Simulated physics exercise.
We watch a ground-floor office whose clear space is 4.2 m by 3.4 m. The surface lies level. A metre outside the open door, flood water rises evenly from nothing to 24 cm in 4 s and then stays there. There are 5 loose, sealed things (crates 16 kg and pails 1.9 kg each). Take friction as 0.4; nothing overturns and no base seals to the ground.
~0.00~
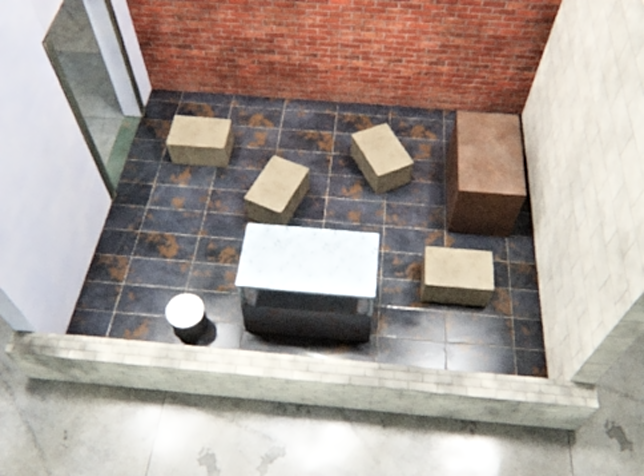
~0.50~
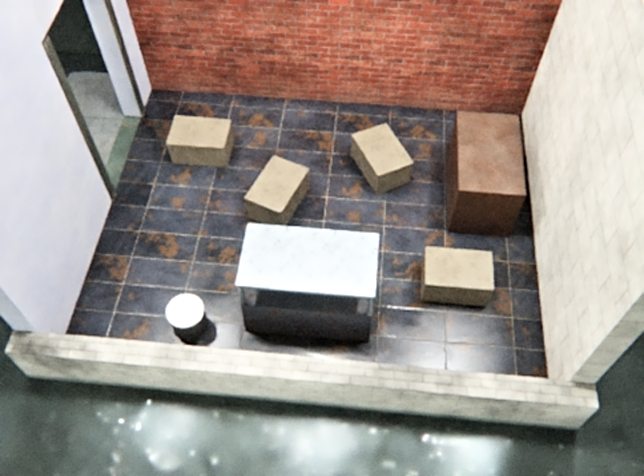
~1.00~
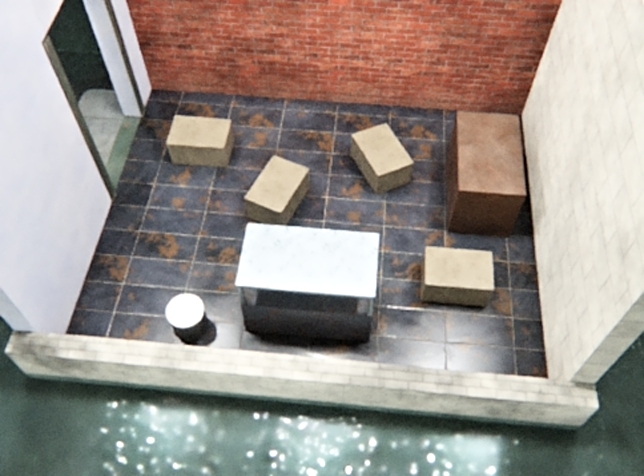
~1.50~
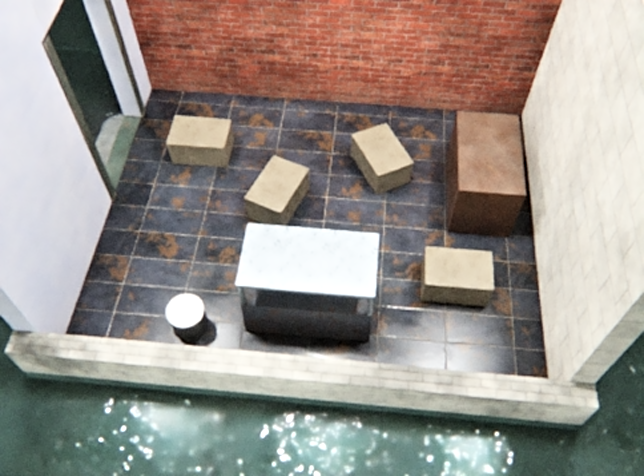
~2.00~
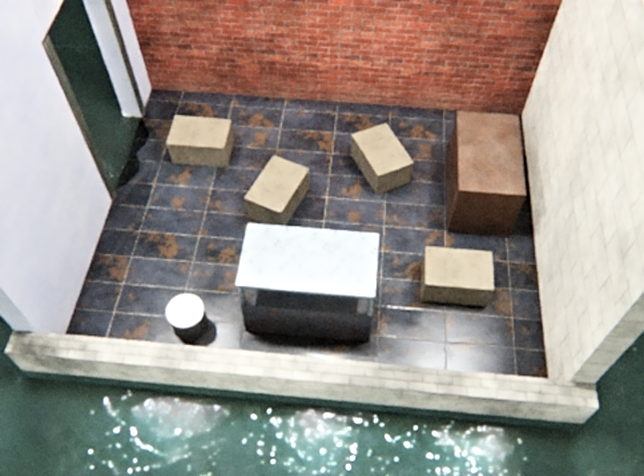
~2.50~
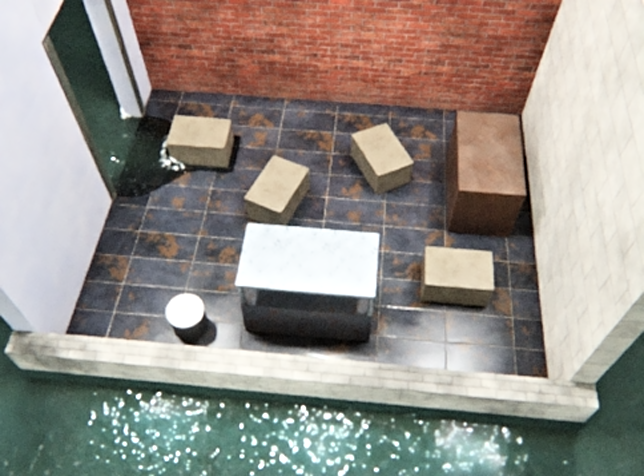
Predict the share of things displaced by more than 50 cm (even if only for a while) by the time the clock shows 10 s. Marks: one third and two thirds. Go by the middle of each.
Share: At least two thirds.
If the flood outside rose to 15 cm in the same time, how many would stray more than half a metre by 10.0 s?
In that case 2 of them.
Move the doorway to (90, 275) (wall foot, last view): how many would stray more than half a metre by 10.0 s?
In that case 4 of them.
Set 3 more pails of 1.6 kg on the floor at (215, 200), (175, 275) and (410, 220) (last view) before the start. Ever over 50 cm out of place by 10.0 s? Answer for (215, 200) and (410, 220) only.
In turn: More, past it.
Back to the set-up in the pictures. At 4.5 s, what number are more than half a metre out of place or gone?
I count 1.
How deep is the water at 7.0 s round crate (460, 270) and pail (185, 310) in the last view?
Roughly 4 and 3 cm.
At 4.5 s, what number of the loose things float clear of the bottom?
I count 0.
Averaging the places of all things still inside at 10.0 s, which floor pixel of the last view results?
Around (384, 239).
After 3.5 s 0 of 5 are over 50 cm from their spots; 0 afloat.
After 4.5 s 1 of 5 are over 50 cm from their spots; 0 afloat.
After 7.0 s 4 of 5 are over 50 cm from their spots; 4 afloat.
After 10.0 s 5 of 5 are over 50 cm from their spots, and 5 have been at some point; 5 afloat.
